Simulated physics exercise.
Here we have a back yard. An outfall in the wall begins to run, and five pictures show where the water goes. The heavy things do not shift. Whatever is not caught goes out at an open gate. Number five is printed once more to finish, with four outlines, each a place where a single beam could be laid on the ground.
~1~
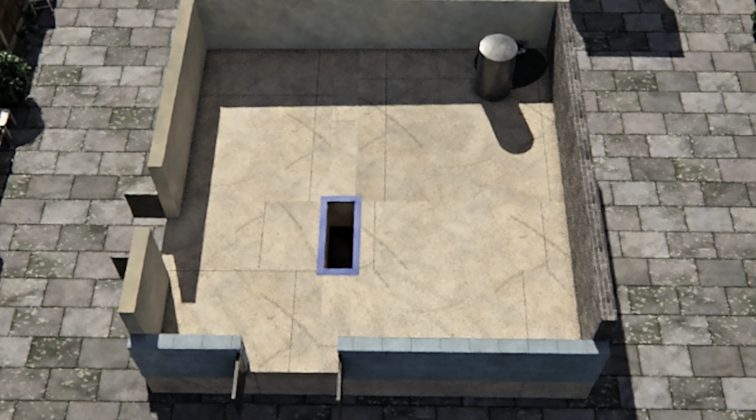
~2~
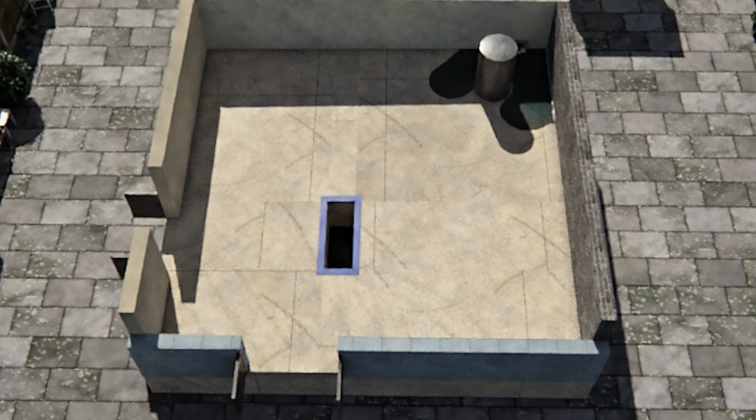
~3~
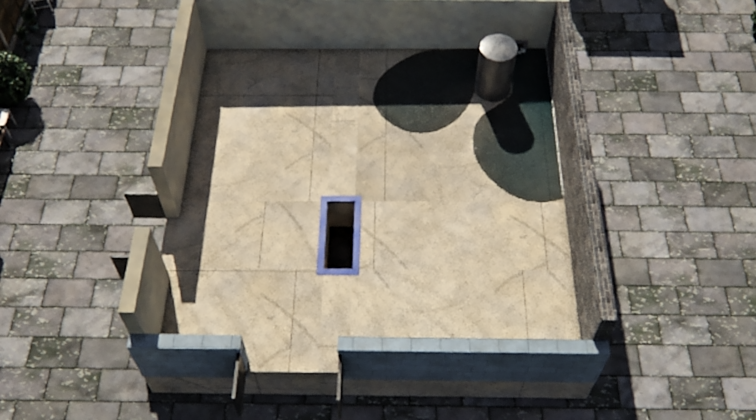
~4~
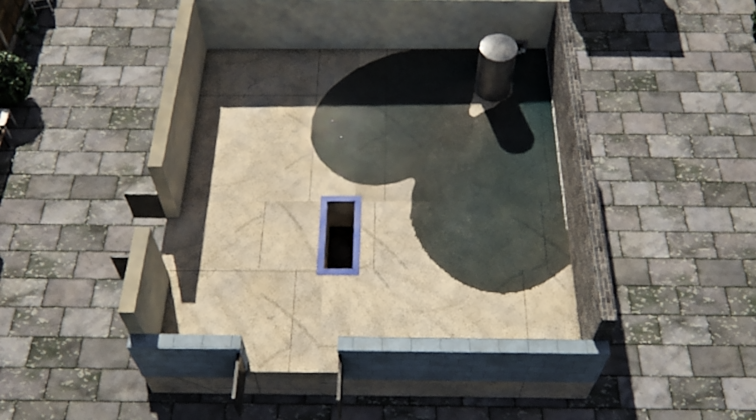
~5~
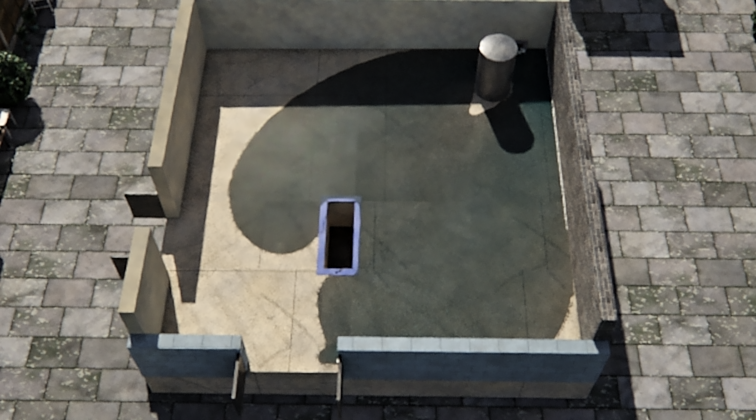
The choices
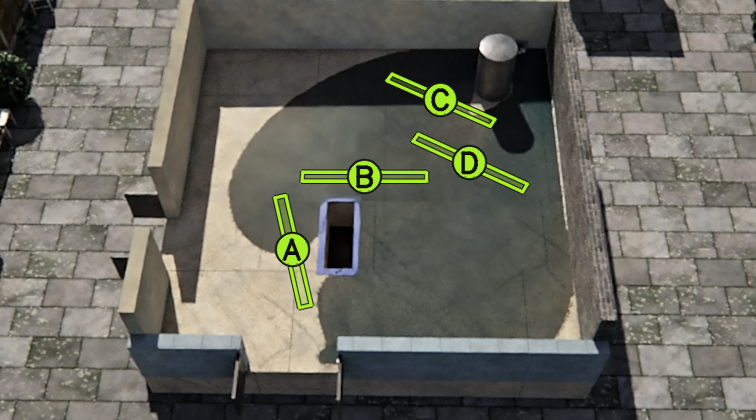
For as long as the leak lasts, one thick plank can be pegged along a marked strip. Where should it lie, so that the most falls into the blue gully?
Take A.
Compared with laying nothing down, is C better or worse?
Position C is worse.
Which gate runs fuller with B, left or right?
More leaves on the right.
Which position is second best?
It is D.
In lime, A from (280, 196) to (305, 306); B from (302, 176) to (426, 176); C from (389, 77) to (492, 122); D from (415, 137) to (525, 187).
For position A, about 25 % of the stream goes into the blue gully, about 74 % out by the gates.
For position B, about 6 % of the stream goes into the blue gully, about 93 % out by the gates.
For position C, about 8 % of the stream goes into the blue gully, about 91 % out by the gates.
For position D, about 12 % of the stream goes into the blue gully, about 88 % out by the gates.
